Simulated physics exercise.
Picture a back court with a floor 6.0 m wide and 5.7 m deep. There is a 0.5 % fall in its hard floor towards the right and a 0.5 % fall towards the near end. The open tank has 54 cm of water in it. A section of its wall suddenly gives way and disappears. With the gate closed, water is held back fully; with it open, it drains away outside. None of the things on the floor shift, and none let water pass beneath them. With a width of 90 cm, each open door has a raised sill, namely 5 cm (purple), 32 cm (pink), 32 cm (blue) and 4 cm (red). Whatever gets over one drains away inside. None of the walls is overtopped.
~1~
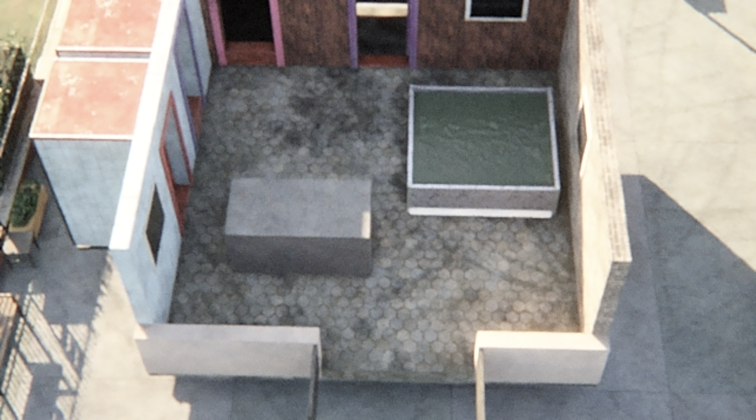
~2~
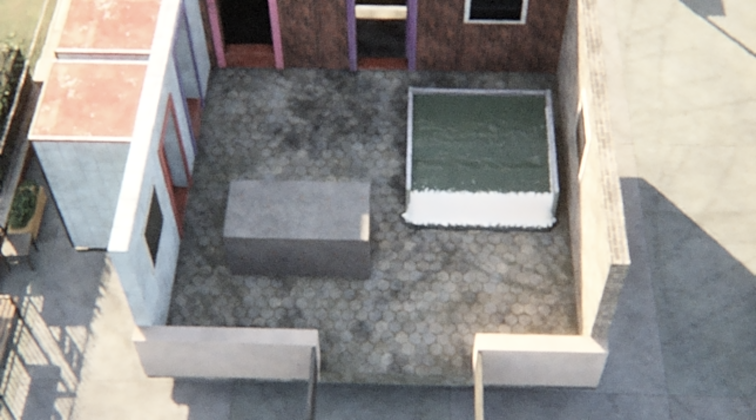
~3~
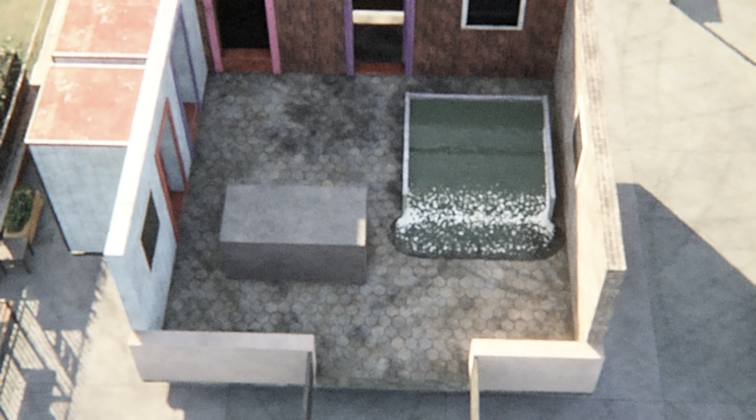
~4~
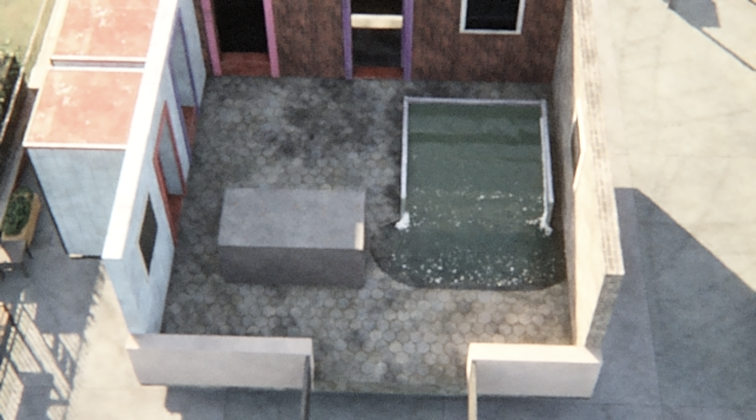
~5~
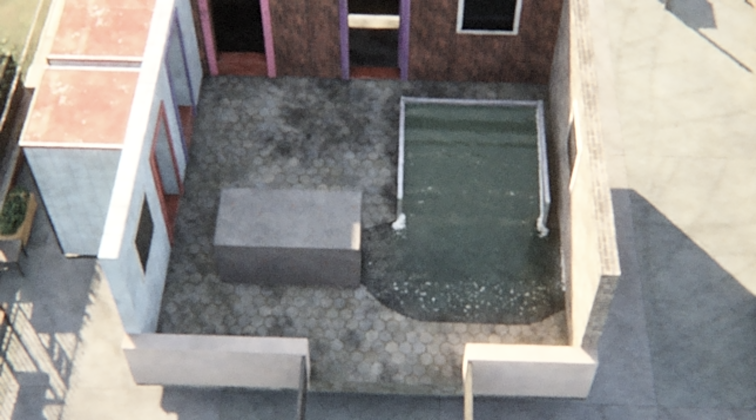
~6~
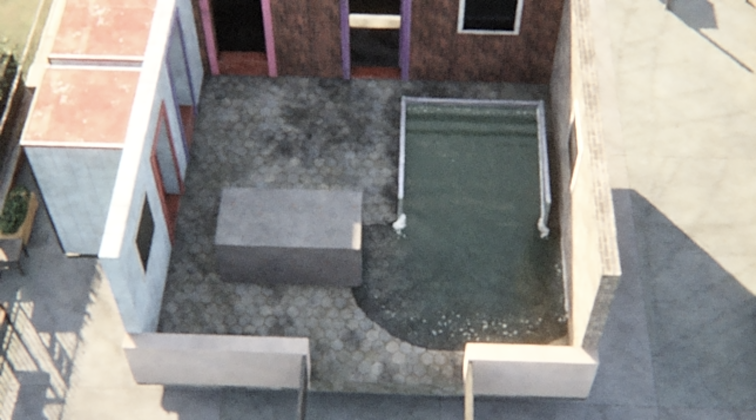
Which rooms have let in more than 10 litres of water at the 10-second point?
Result: At the purple door it looks set to land under the limit; at the pink door it looks set to land under the limit; at the blue door it looks set to land under the limit; at the red door it looks set to land under the limit.
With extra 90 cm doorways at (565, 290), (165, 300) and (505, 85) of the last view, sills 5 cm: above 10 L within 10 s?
More, more, less.
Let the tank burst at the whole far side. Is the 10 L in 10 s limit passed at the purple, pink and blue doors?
So purple tops it, pink stays lower, blue stays lower.
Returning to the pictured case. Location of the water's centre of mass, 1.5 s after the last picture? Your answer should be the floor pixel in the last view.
Balance point at about (477, 257).
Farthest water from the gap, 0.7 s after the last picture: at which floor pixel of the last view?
I'd put it near pixel (327, 365) of the last picture.
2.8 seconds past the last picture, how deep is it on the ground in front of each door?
Depths: Purple door 0 cm, pink door 0 cm, blue door 0 cm, red door 0 cm.
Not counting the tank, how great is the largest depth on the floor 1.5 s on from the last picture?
Max around 42 cm.
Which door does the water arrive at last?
Last: Pink.
Then, 0.7 s after the last picture water covers 30 % of the floor and is deepest (40 cm) near (552, 362); purple door not reached, pink door not reached, blue door not reached, red door not reached.
Then, 1.5 s after the last picture water covers 35 % of the floor and is deepest (42 cm) near (565, 374); purple door not reached, pink door not reached, blue door not reached, red door not reached.
Then, 2.8 s after the last picture water covers 35 % of the floor and is deepest (23 cm) near (565, 374); purple door not reached, pink door not reached, blue door not reached, red door not reached.
Then, 5.3 s after the last picture water covers 60 % of the floor and is deepest (18 cm) near (152, 359); purple door not reached, pink door not reached, blue door not reached, red door 3 cm at the sill, 0 L in.
Then, 9.3 s after the last picture water covers 90 % of the floor and is deepest (8 cm) near (565, 374); purple door 3 cm at the sill, 0 L in, pink door 6 cm at the sill, 0 L in, blue door 2 cm at the sill, 0 L in, red door 3 cm at the sill, 0 L in.
